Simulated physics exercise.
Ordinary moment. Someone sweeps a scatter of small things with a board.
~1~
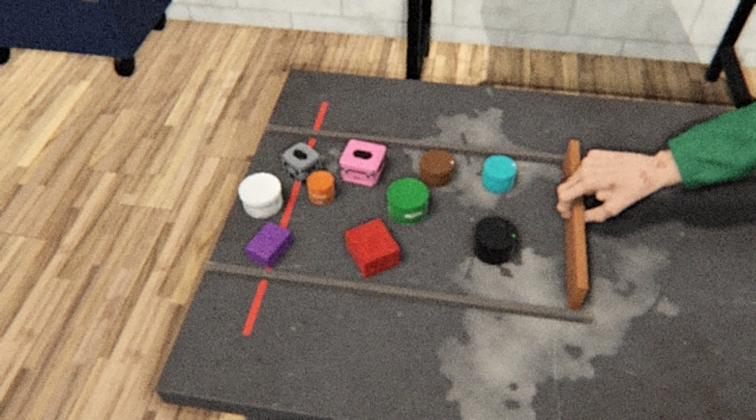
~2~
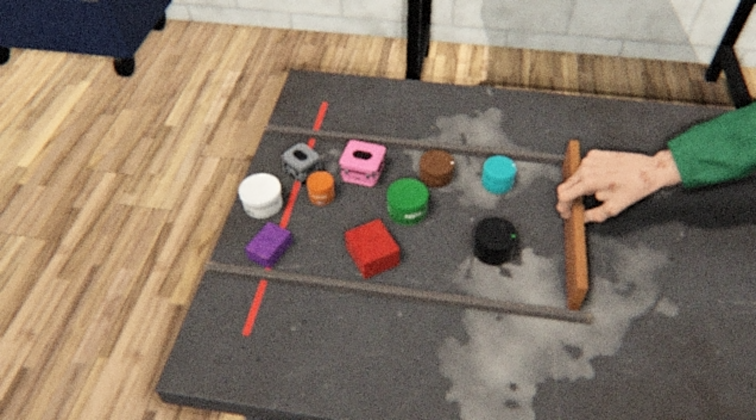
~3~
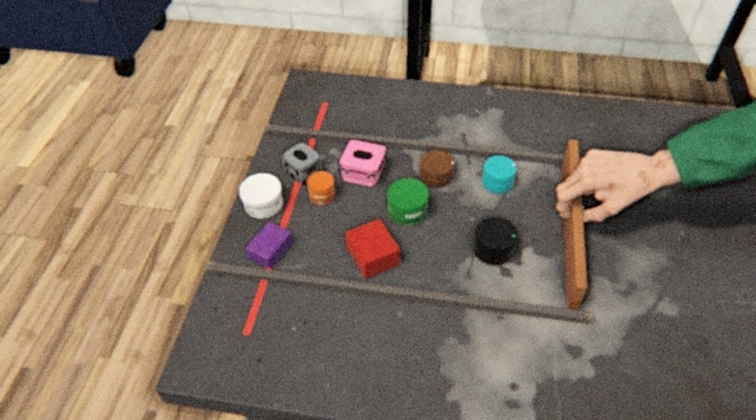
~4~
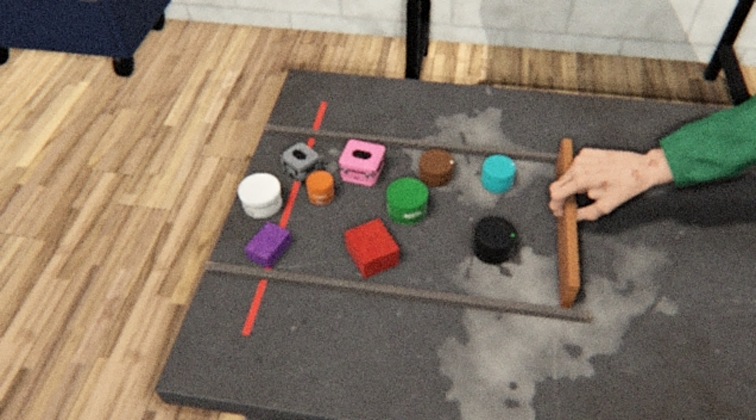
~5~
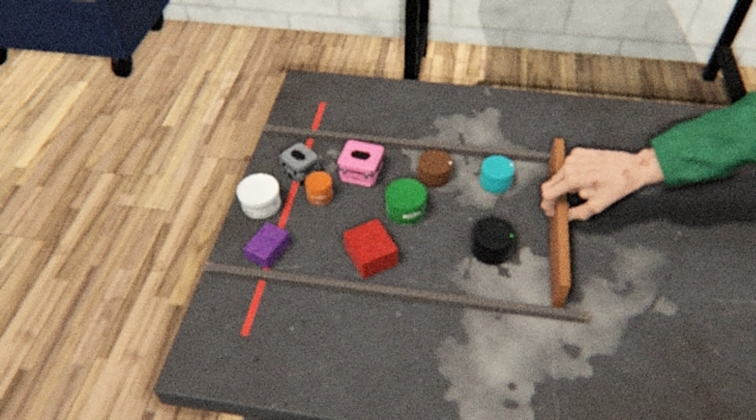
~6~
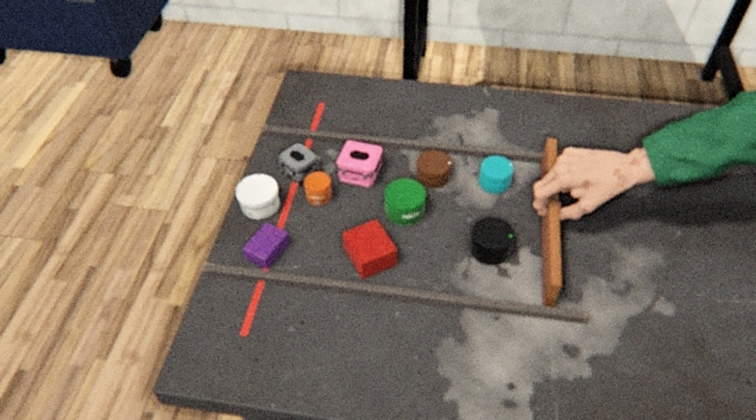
On a dark table, a hand slides a wooden board slightly left toward scattered small objects.
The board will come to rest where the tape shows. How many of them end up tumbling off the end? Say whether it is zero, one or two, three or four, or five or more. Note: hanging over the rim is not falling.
I expect the drop count to reach one but not three.
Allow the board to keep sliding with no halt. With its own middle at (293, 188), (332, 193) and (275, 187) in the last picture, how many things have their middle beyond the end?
In order, that gives 2, then 0, then 5.
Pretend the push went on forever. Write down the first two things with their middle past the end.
Grey case, then pink case.
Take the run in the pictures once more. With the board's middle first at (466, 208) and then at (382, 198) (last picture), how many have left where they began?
The count is 3 at the first point and 7 at the second.
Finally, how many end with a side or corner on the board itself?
4 of them.
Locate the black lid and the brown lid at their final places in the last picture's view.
In the last picture the black lid sits at (260, 216) while the brown lid sits at (271, 141).
A little later, none off yet; white tin at rest near (259, 197); purple block at rest near (267, 246); grey case at rest near (299, 164).
Next, none off yet; white tin at rest near (257, 198); purple block at rest near (267, 246); grey case shifted about its own width near (272, 170).
When it is over, the number that fall off is one or two; down, pink case and grey case.
